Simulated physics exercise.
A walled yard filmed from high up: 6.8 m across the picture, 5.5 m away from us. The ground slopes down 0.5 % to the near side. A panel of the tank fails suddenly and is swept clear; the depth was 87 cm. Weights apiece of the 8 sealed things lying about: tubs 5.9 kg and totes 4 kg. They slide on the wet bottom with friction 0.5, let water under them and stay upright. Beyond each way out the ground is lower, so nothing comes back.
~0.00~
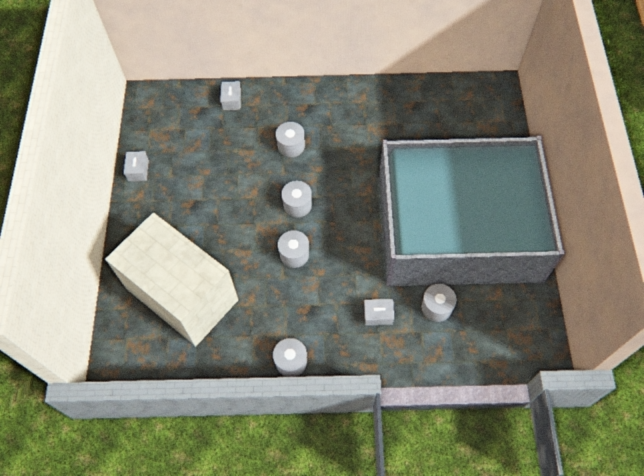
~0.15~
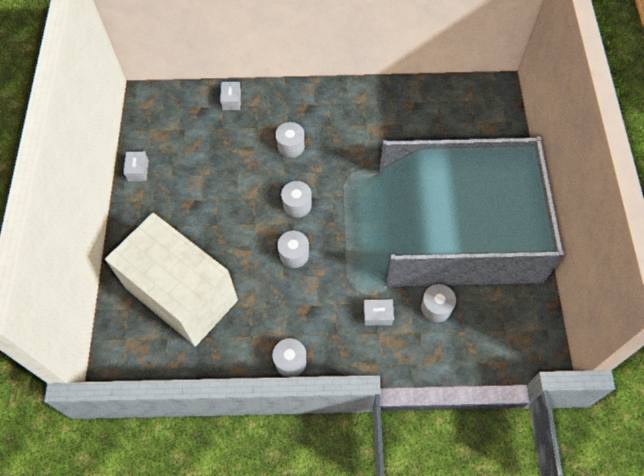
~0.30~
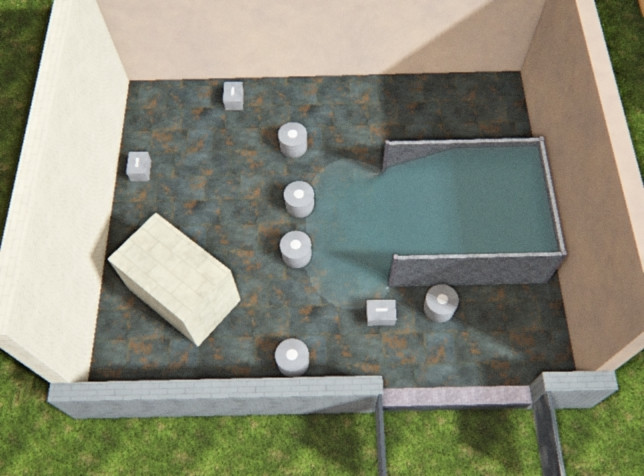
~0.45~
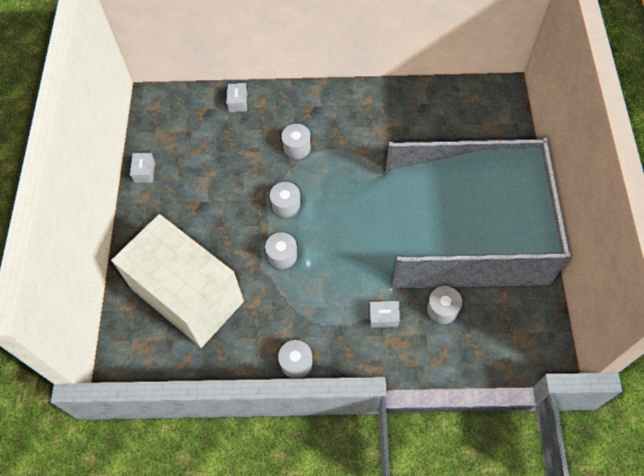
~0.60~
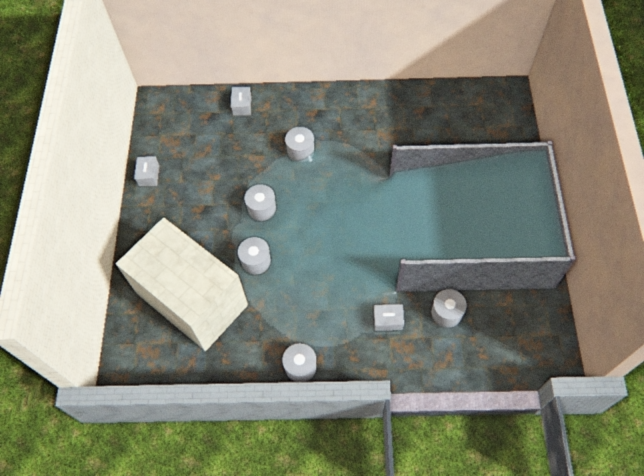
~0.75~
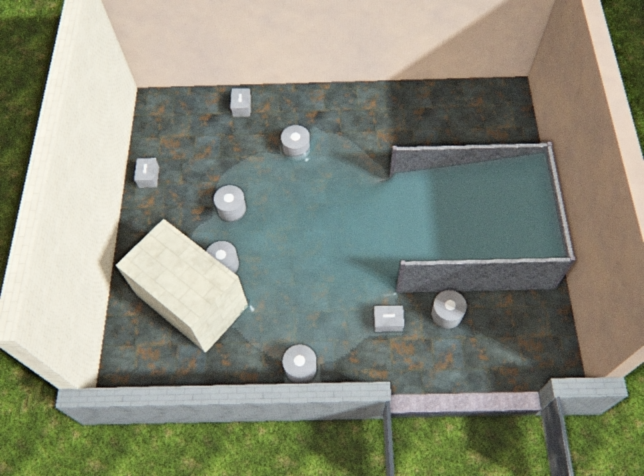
Water burst out of the left side of a tank in a walled yard and spread across the dark floor, pushing two round tubs leftward toward a pale block while most other objects barely moved.
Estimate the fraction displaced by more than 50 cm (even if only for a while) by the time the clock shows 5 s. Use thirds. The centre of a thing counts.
Share: Two thirds or above.
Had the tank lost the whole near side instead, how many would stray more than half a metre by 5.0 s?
Then 3.
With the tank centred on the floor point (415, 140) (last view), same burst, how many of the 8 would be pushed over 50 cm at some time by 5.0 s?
In that case 8 of them.
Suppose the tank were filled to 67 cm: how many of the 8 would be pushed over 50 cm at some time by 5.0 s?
In that case 6 of them.
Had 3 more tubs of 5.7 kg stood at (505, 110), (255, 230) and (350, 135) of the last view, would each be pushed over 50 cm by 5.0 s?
In turn: Short of it, more, past it.
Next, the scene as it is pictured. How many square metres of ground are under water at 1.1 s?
Roughly 17 m2.
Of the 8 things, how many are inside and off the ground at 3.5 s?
I count 6.
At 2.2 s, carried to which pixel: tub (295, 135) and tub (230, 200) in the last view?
Near (211, 87) and (134, 123).
After 1.1 s 3 of 8 are over 50 cm from their spots; 1 afloat.
After 2.2 s 6 of 8 are over 50 cm from their spots; 6 afloat.
After 3.5 s 5 of 8 are over 50 cm from their spots; 6 afloat.
After 5.0 s 6 of 8 are over 50 cm from their spots, and 6 have been at some point; 6 afloat.
